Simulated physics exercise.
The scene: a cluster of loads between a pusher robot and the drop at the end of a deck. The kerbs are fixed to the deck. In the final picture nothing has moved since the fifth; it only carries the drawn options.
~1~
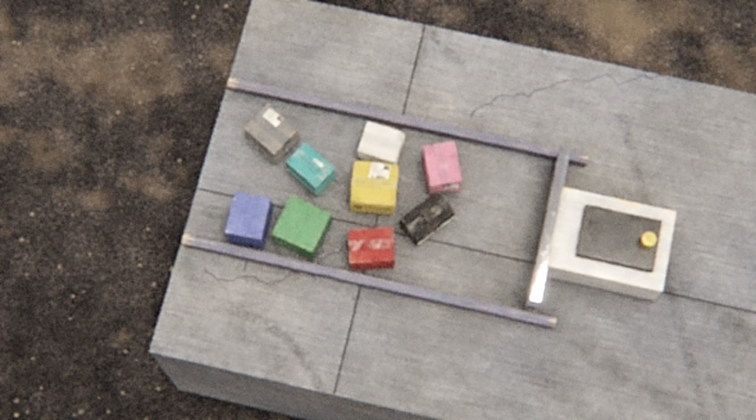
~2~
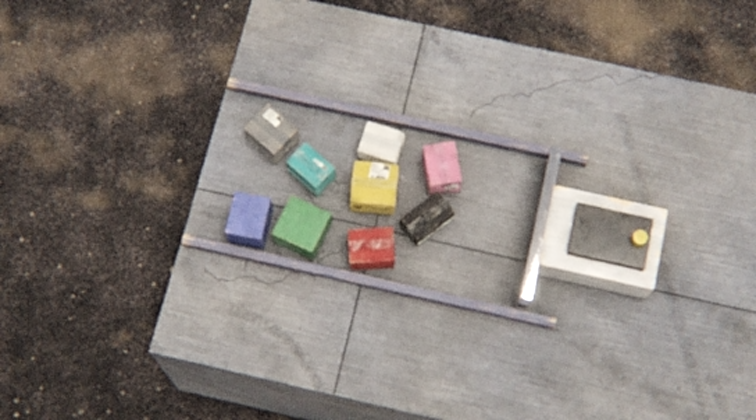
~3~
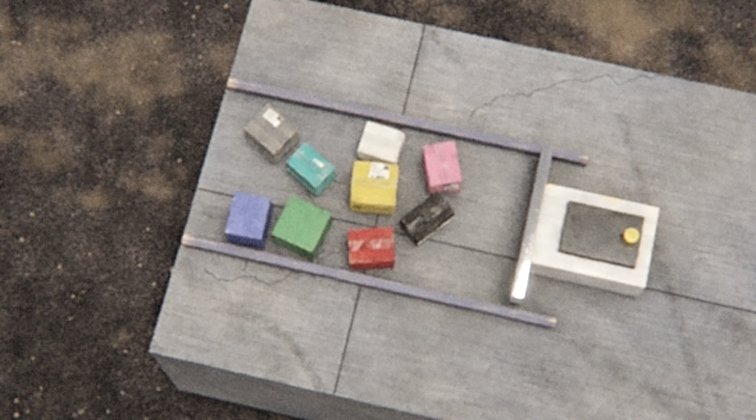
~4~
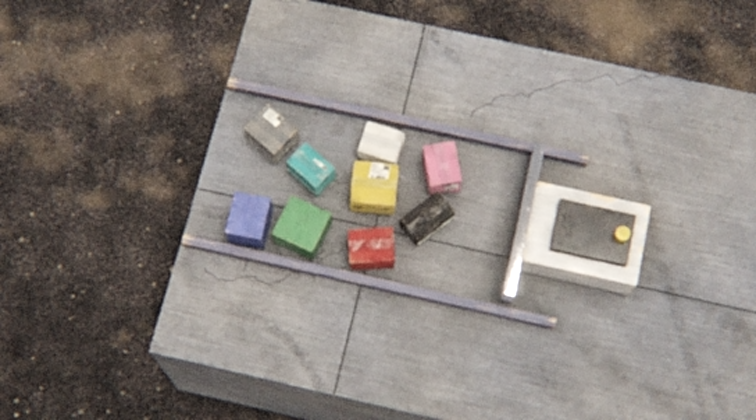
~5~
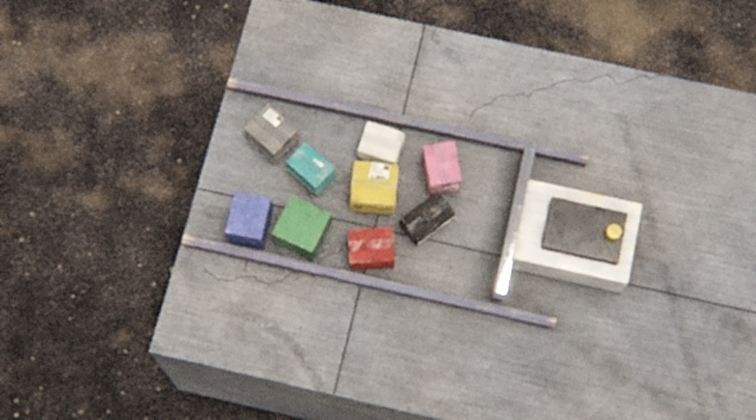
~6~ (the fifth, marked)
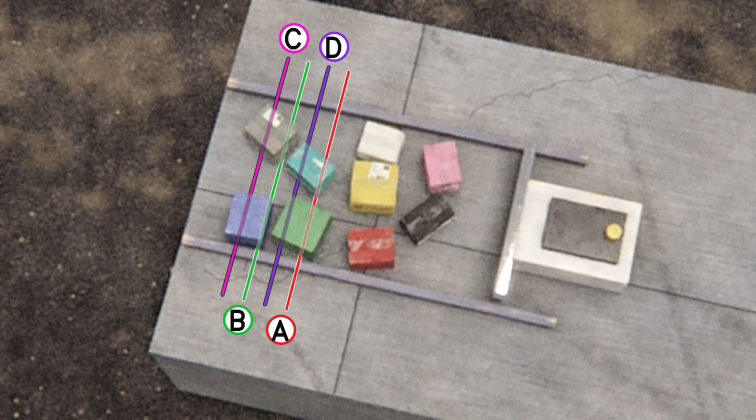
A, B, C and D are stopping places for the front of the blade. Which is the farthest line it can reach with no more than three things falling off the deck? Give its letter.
No farther than B.
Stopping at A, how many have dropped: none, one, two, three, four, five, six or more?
By then, none.
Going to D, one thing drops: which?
The blue crate.
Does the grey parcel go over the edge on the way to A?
No.
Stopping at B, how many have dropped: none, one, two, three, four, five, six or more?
By then, three.
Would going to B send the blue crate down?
Yes.
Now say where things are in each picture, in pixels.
Yellow parcel (375, 188); red box (372, 249); white box (381, 146), in the first picture.
Robot (605, 235); grey parcel (272, 135), in the second picture.
Robot (595, 233); blue crate (250, 221), in the third picture.
Robot (587, 231); turquoise parcel (311, 170), in the fourth picture.
Robot (579, 229); yellow parcel (375, 188); red box (372, 249); white box (381, 146), in the fifth picture.
On the copy, A at (319, 187); B at (277, 178); C at (256, 173); D at (298, 182).
On B. First, robot (491, 210); pink parcel (417, 162); black box (406, 214).
Then, robot (406, 191); blue crate (223, 214); grey parcel (258, 128).
Finally, robot (340, 176); blue crate over the edge; grey parcel over the edge; three fallen.
By contrast, A is within the limit but short; C drops five; D is within the limit but short.
